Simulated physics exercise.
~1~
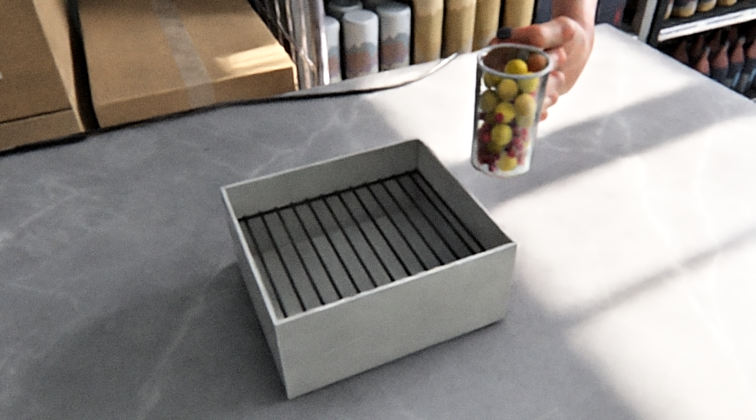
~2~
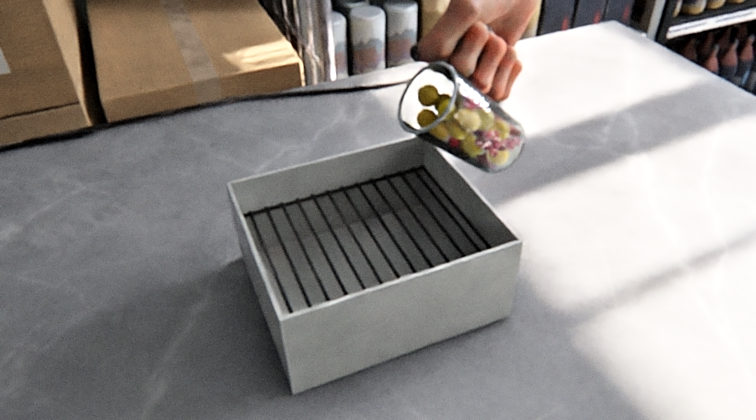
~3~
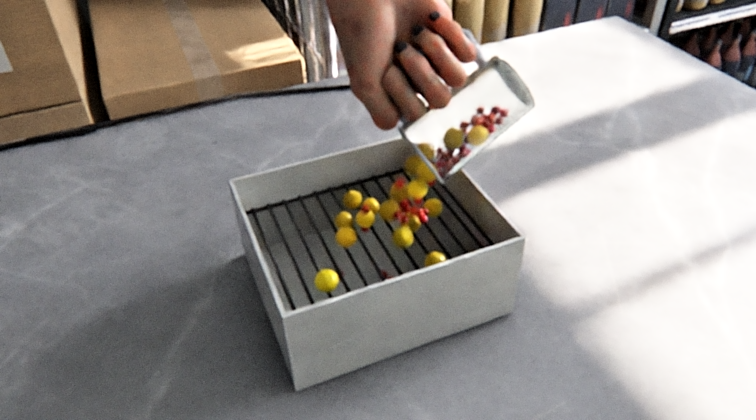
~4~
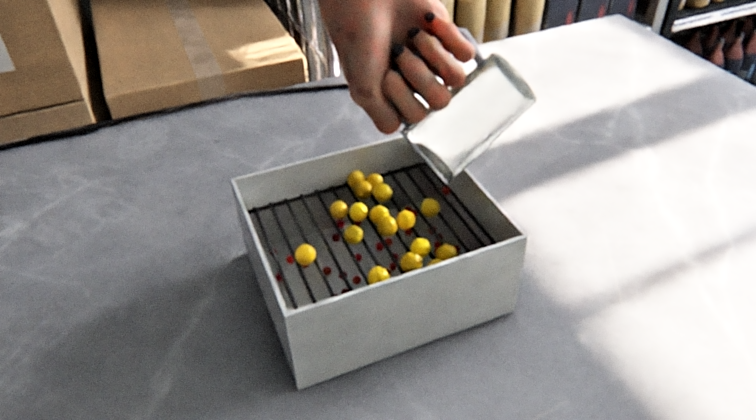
On a gray tabletop, a hand empties a cup; yellow balls stay on wires, most red bits drop through.
